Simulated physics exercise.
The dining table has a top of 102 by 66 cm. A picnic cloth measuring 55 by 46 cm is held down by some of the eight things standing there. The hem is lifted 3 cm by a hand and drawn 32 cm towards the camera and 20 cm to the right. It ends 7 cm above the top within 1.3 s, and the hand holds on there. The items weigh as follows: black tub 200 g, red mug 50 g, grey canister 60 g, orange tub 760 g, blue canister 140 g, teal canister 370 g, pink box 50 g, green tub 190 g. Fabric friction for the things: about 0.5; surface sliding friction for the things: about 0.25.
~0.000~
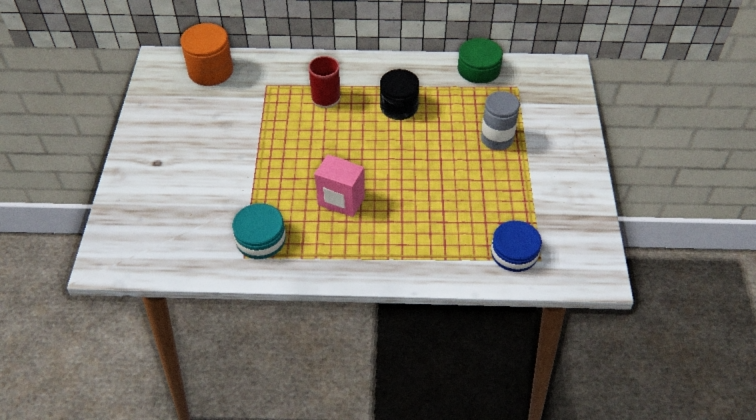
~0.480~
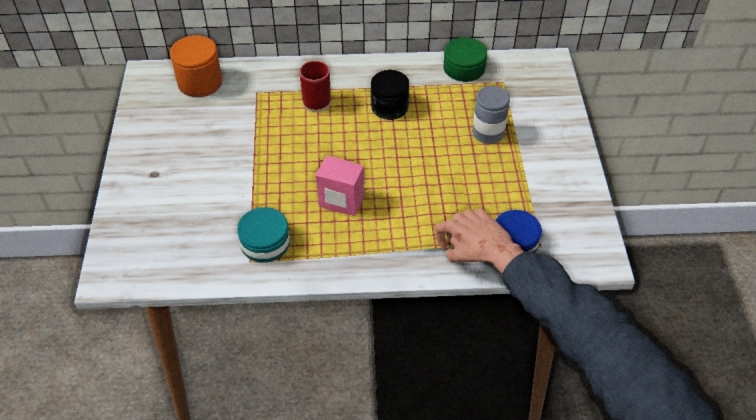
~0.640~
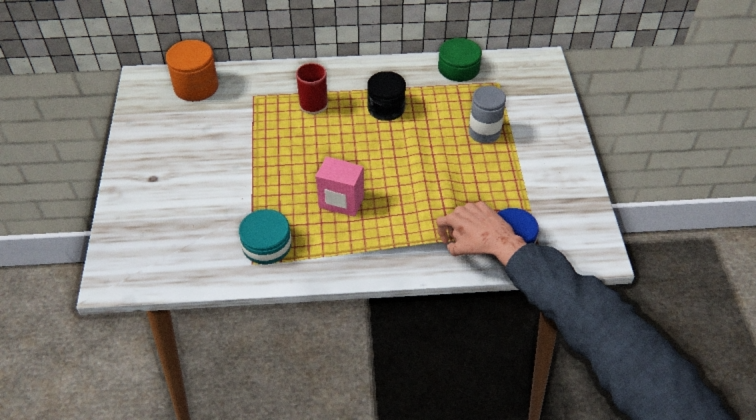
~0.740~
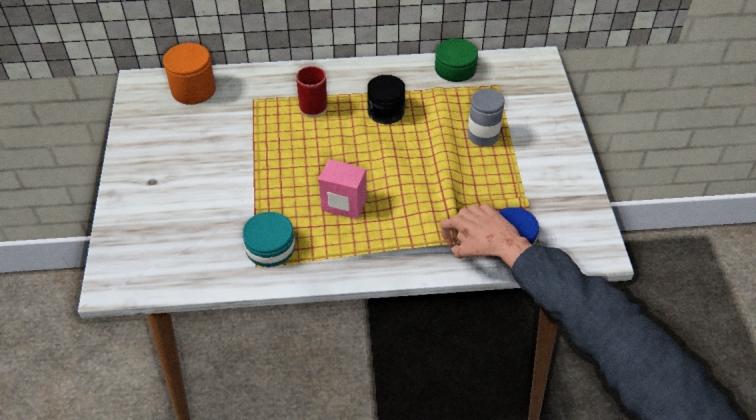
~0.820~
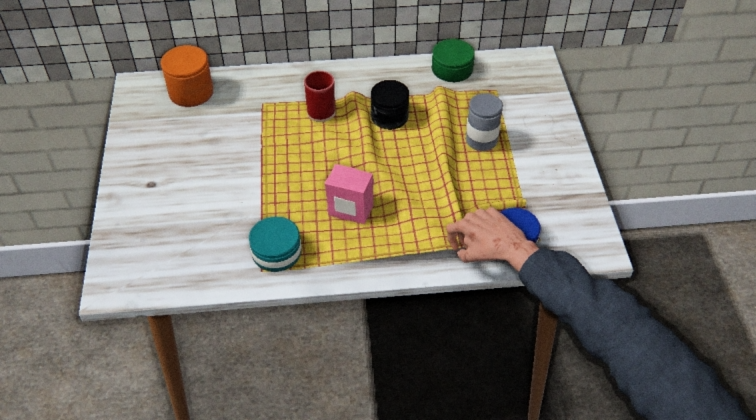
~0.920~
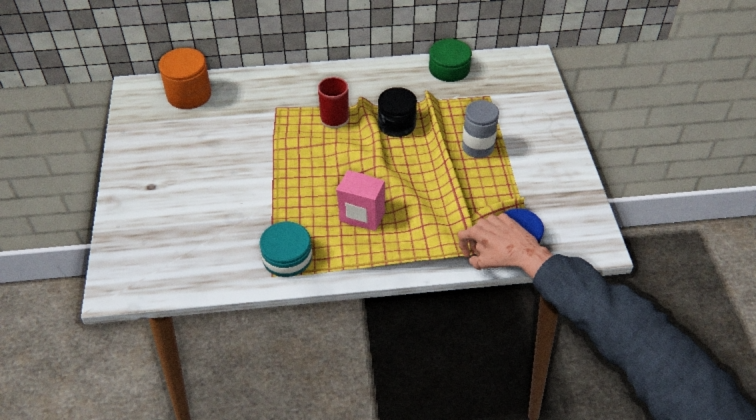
In a room with a tiled wall, a pale wooden table is seen from above as the view drifts slightly. A yellow checked cloth lies beneath a red mug, black tub, grey canister, pink box and teal canister, with orange and green tubs behind and a blue canister front right. A grey-sleeved arm reaches in and tugs the cloth's near edge rightward, raising folds and dragging the mug, black tub, box and teal canister slightly.
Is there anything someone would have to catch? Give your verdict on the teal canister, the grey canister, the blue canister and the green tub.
I'd bet the teal canister leaves the surface; I'd bet the grey canister never leaves the surface; I'd bet the blue canister leaves the surface; I'd bet the green tub never leaves the surface.
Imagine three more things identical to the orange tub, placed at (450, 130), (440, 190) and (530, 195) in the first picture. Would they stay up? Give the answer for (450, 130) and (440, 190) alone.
In order: Comes off; comes off.
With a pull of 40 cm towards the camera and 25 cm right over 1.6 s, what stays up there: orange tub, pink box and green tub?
Result - orange tub: Still on top, pink box: Gone, green tub: Still on top.
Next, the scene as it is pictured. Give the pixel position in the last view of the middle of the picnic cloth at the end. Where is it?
I'd say it sits around (520, 283) in the last picture.
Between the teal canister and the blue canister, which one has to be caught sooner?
First: Blue.
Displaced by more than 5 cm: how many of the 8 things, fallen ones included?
So we're at 6.
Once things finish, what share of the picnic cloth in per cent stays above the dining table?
I'd say close to 45 per cent of it.
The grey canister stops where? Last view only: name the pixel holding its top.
It comes to rest at about (583, 207).
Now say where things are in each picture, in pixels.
Teal canister (258, 223); grey canister (503, 102); blue canister (518, 239); green tub (481, 52); picnic cloth corners (266, 86) (518, 87), in the first frame.
Picnic cloth corners (257, 93) (504, 83); grip (446, 247), in the second frame.
Blue canister (515, 225); picnic cloth corners (253, 97) (499, 83); grip (447, 241), in the third frame.
Teal canister (268, 230); pink box (342, 173); black tub (386, 87); picnic cloth corners (253, 100) (498, 86); grip (452, 244), in the fourth frame.
Teal canister (274, 235); pink box (349, 178); black tub (390, 92); picnic cloth corners (262, 104) (496, 90); grip (458, 248), in the fifth frame.
Teal canister (285, 240); grey canister (483, 111); blue canister (521, 226); green tub (451, 51); picnic cloth corners (276, 108) (490, 96); grip (469, 255), in the sixth frame.
At 1.2 s, 95 % of the picnic cloth is still over the top; grey canister 13 cm off its start, teal canister 12 cm off its start, blue canister 9 cm off its start.
At 1.4 s, 70 % of the picnic cloth is still over the top; blue canister over the edge, grey canister 23 cm off its start, teal canister 23 cm off its start.
At 1.7 s, 50 % of the picnic cloth is still over the top; blue canister over the edge, teal canister over the edge, grey canister 32 cm off its start at (575, 197).
At 1.9 s, 45 % of the picnic cloth is still over the top; blue canister over the edge, teal canister over the edge, grey canister 35 cm off its start.
At 3.5 s, 45 % of the picnic cloth is still over the top; blue canister over the edge, teal canister over the edge, grey canister 35 cm off its start at (583, 207), green tub 0 cm off its start at (451, 52).
